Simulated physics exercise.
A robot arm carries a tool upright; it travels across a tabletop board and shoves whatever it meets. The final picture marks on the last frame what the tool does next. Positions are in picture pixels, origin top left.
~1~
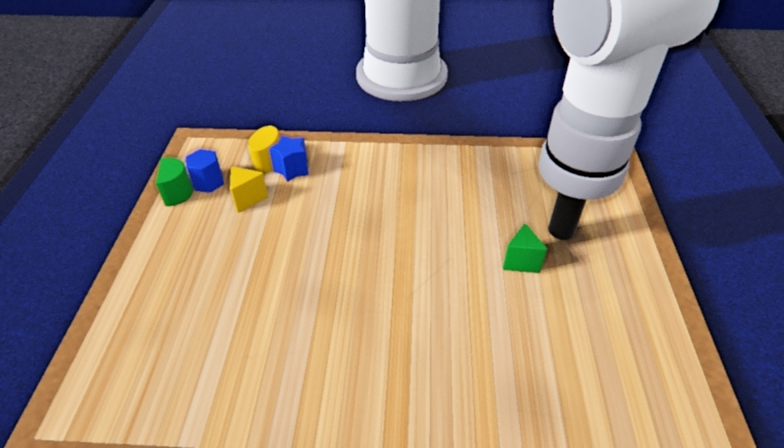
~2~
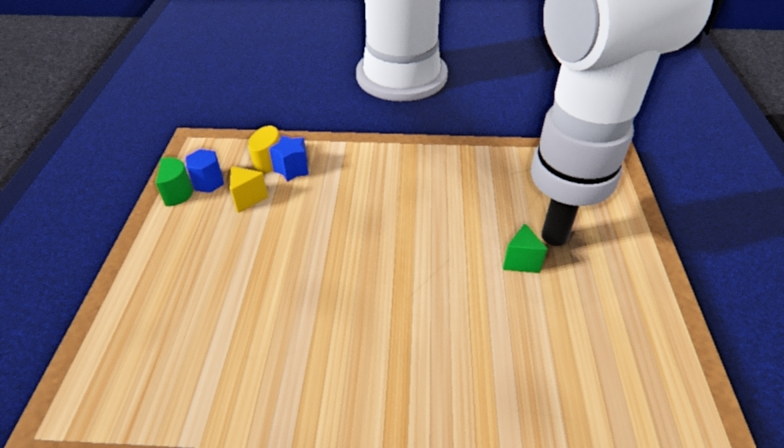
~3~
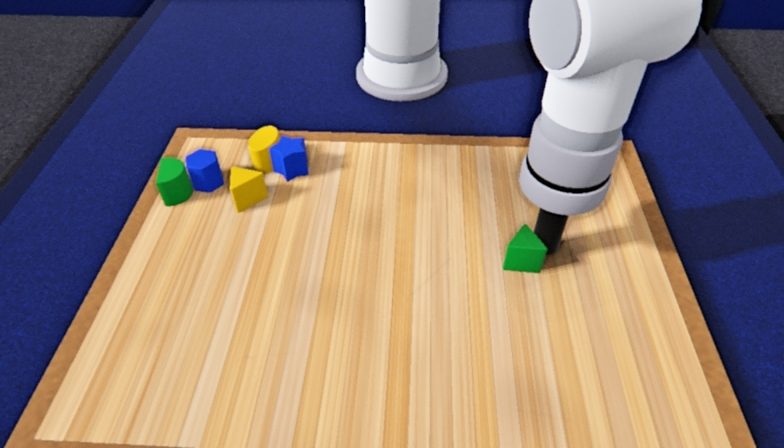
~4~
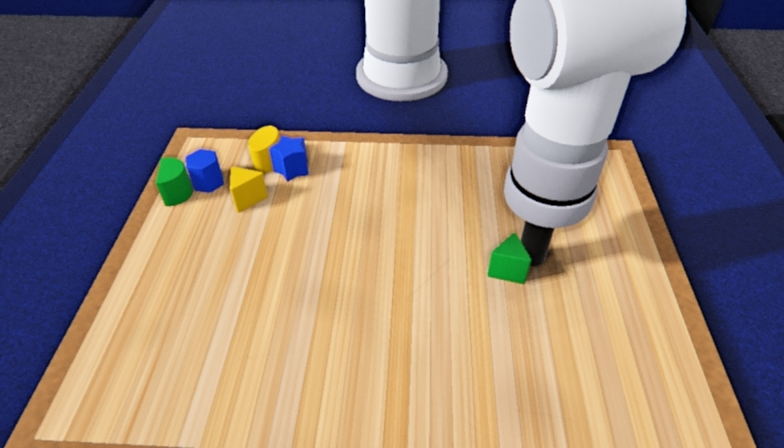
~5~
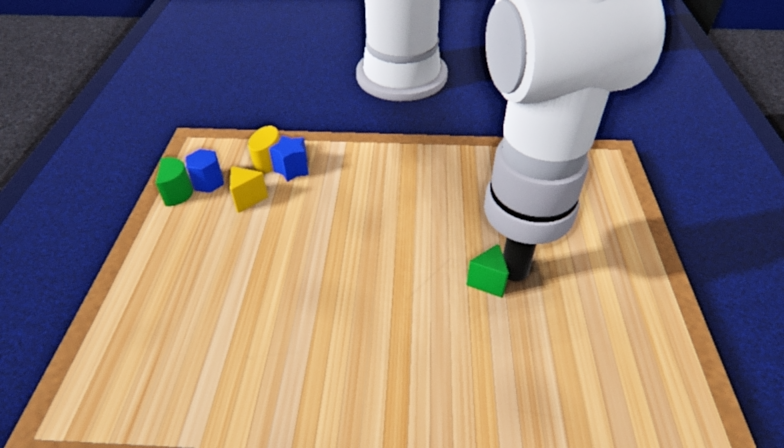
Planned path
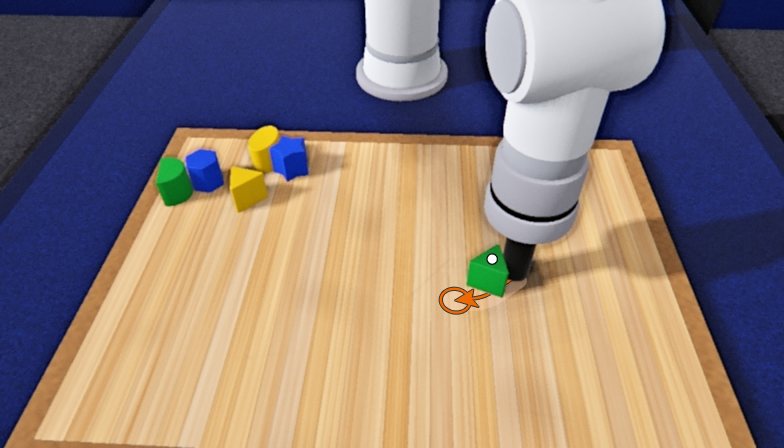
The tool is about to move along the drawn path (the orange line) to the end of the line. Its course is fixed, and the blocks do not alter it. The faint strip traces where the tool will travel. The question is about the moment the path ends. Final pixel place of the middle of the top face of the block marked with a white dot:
It comes to (430, 272).
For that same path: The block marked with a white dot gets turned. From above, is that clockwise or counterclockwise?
Direction: Clockwise.
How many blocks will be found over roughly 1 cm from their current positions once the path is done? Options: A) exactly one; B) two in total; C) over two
I'll go with A - exactly one.
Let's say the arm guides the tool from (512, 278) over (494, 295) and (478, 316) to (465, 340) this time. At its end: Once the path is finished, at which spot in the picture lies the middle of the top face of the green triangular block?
I'd expect the centre of its top face to be at (464, 269).
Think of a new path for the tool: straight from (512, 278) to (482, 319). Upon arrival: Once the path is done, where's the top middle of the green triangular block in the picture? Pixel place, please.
I'd say the green triangular block ends with its top centre at (473, 266).
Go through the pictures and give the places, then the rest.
Tool's lower end (561, 231); green triangular block (527, 239), in the first picture.
Tool (554, 237); blocks still, in the second picture.
Tool (545, 245); blocks still, in the third picture.
Tool (531, 256); green triangular block (513, 248), in the fourth picture.
Tool (514, 271); green triangular block (492, 259), in the fifth picture.
Drawn move, from (512, 278) through (488, 294) to (455, 300); the dot is on the green triangular block.
The first path, step by step. Halfway along, tool (489, 287); green triangular block (464, 269), turned 15° clockwise.
At the end, tool (456, 293); green triangular block (430, 272), turned 25° clockwise.
